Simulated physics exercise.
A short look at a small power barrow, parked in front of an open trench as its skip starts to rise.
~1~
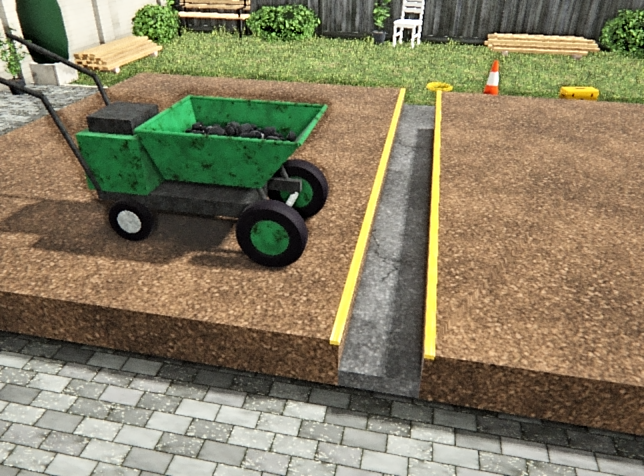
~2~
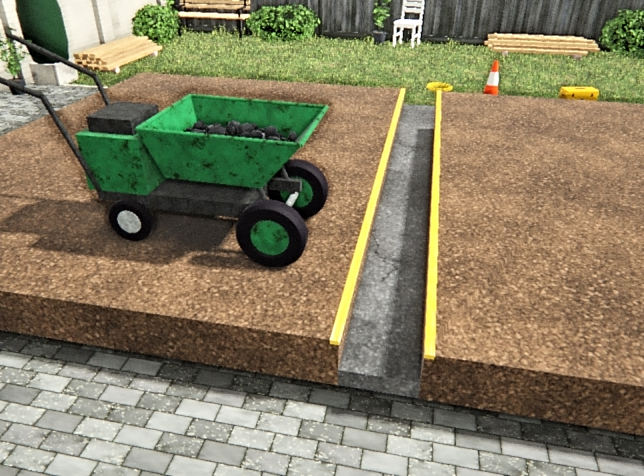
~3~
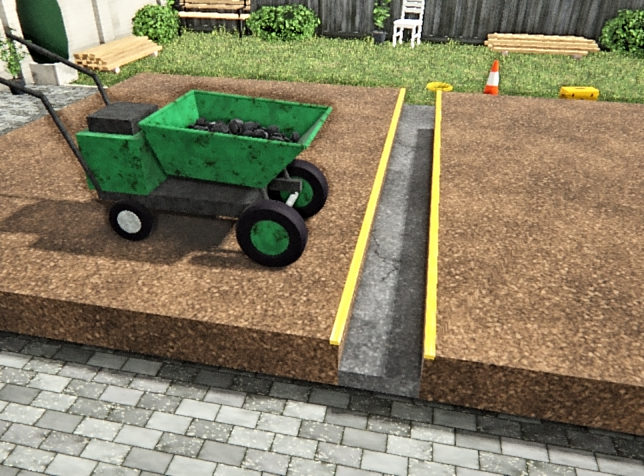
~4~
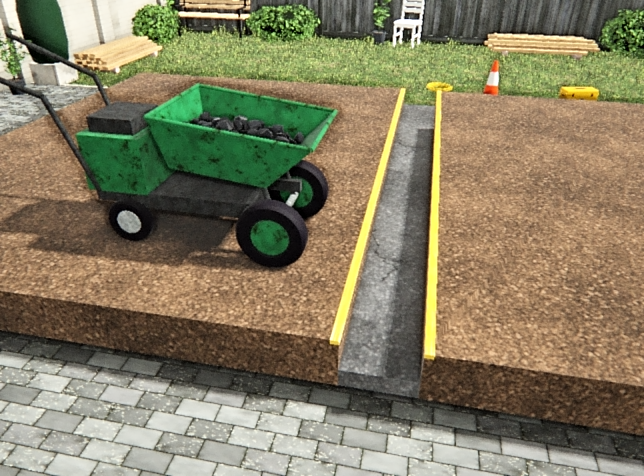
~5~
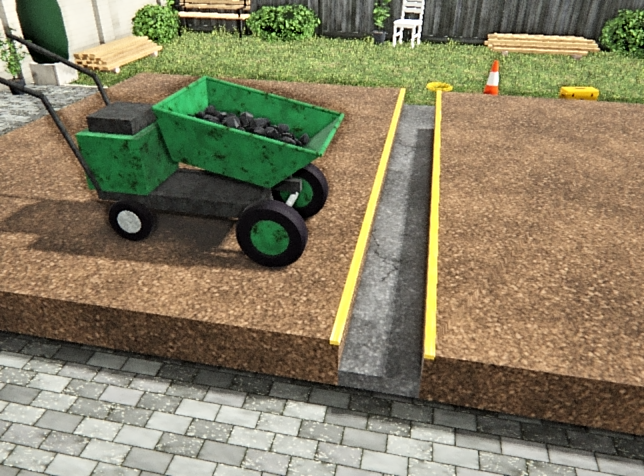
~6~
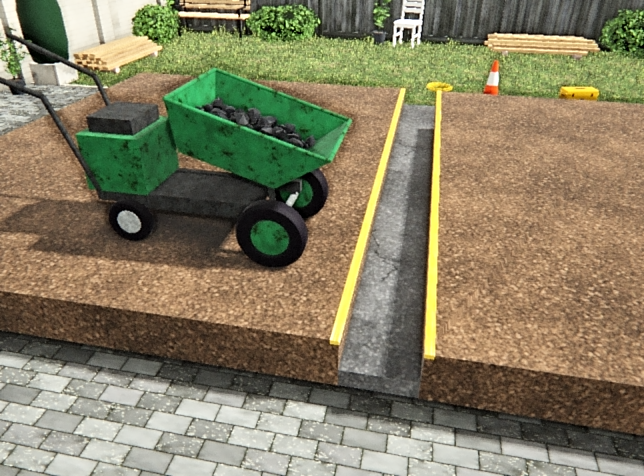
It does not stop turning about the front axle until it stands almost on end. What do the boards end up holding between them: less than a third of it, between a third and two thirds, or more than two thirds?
Beyond two-thirds.
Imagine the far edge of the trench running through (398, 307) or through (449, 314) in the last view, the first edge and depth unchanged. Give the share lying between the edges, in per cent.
The first try lands around 40 %, the second around 100 %.
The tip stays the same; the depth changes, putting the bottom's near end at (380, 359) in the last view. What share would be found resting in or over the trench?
I'd say roughly 80 in a hundred.
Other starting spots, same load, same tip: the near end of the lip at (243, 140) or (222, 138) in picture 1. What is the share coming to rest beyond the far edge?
The first spot yields roughly 0 percent, the second roughly 0 percent.
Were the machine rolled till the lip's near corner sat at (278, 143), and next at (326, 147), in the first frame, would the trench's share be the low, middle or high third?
So the first position comes out as over two thirds, the second as between a third and two thirds.
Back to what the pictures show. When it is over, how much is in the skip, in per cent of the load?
Roughly 0 per cent of the load.
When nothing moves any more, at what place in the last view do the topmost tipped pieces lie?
Settled peak, approx. (488, 263).
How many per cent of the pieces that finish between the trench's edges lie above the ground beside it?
Roughly 0 %.
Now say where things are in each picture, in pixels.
In the first frame, lip of the skip near (299, 145), level; top of the load near (225, 142), lumps of coal; first edge of the trench near (346, 300); far edge near (431, 312), the trench over half as wide as the skip, and about half as deep as wide.
In the second frame, lip of the skip near (300, 145), level; top of the load near (226, 142).
In the third frame, lip of the skip near (305, 147), tipped barely; top of the load near (229, 140).
In the fourth frame, lip of the skip near (311, 150), tipped a little; top of the load near (220, 131).
In the fifth frame, lip of the skip near (320, 155), tipped a little; top of the load near (205, 125).
In the sixth frame, lip of the skip near (329, 162), tipped clearly; top of the load near (217, 114); first edge of the trench near (346, 300); far edge near (431, 312).
Shortly afterwards, skip tipped steeply; the whole lot in the skip.
Next, skip tipped steeply; all but a few in the skip; a little in or heaped over the trench; only a few falling.
Some moments later, skip tipped right over; a little in the skip; the bulk in or heaped over the trench; a little beyond it.
In the end, skip tipped right over; all but a few in or heaped over the trench; a little beyond it.
